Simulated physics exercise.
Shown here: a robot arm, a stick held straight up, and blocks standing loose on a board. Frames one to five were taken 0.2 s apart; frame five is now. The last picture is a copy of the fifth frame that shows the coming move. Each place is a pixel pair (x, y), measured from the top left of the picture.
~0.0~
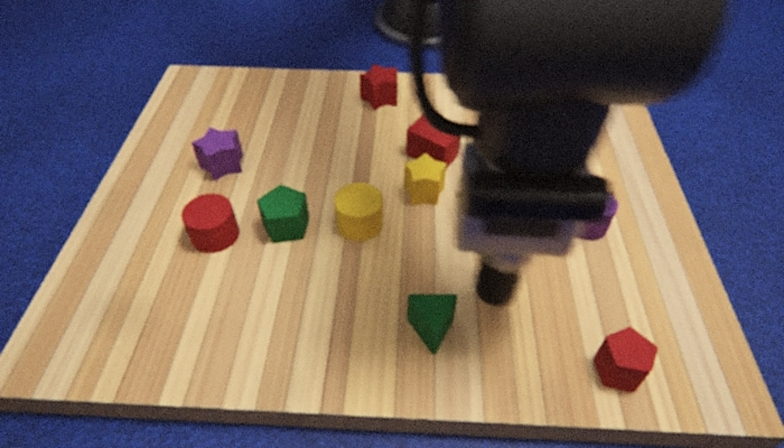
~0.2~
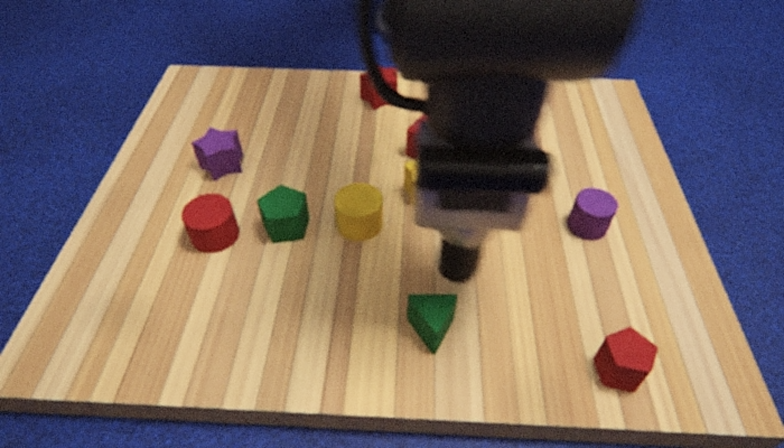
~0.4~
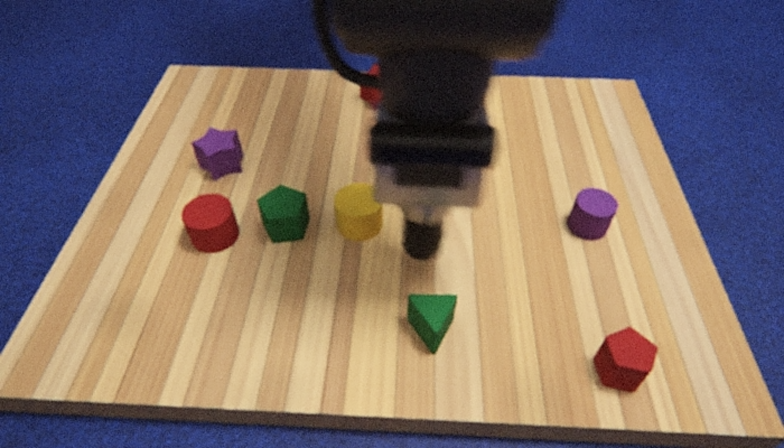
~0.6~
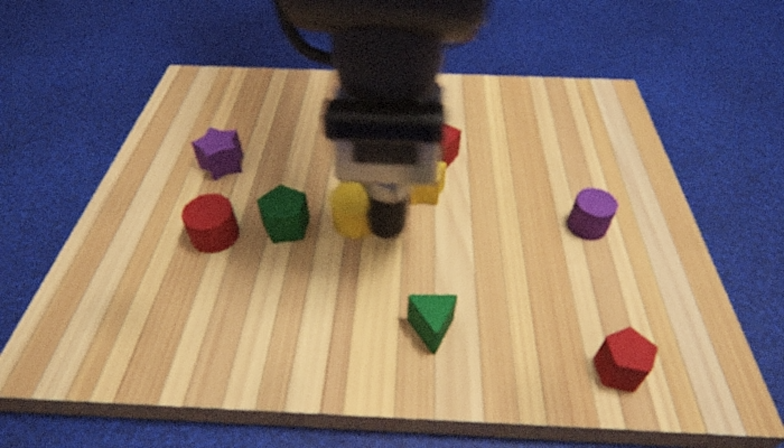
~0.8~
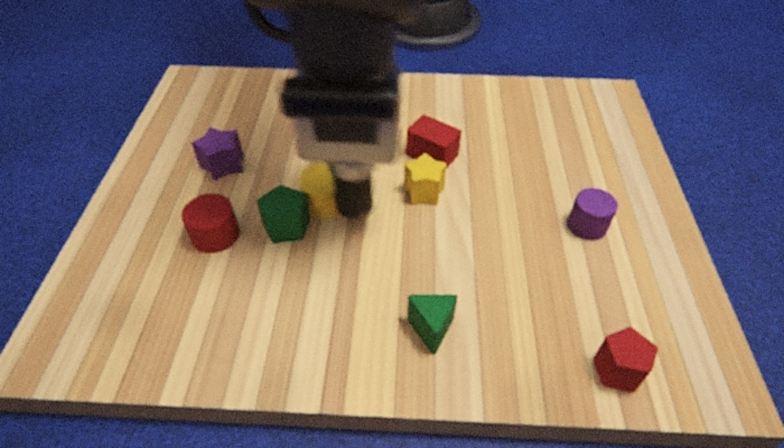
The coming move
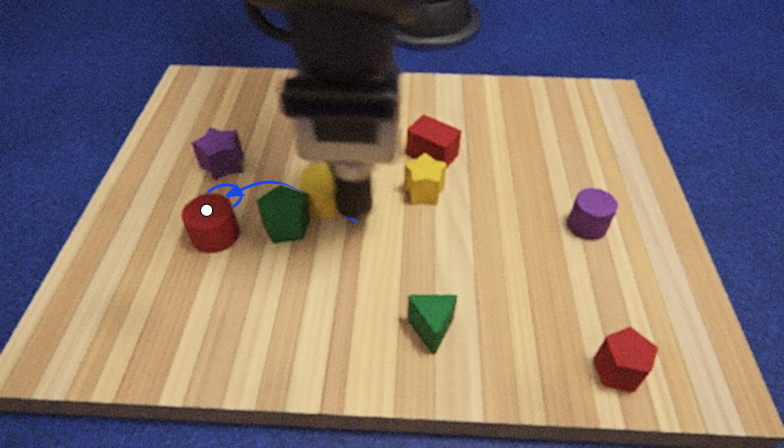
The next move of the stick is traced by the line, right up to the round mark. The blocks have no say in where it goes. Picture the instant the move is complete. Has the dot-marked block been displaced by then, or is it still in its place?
Here the dot-marked block stays on its spot.
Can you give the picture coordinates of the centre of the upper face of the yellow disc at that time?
The middle of the upper face of the yellow disc will lie at about (249, 133) in the picture.
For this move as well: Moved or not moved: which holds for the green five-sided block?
Answer: Unmoved.
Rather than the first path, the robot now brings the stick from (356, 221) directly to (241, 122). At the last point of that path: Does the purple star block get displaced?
Short answer: Yes.
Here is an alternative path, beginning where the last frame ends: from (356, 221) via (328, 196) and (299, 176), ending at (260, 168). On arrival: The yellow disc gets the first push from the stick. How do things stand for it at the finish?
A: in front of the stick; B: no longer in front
That would be A.
Drawn move, from (356, 221) through (314, 199) and (272, 182) to (223, 197); the dot is on the red disc.
The first path, step by step. One third of the way, stick at (310, 183); yellow disc at (283, 155).
Two thirds of the way, stick at (267, 167); purple star block at (211, 139); yellow disc at (252, 134).
At the end, stick at (218, 182); red disc still; purple star block at (209, 139); green five-sided block still; yellow disc at (249, 133).
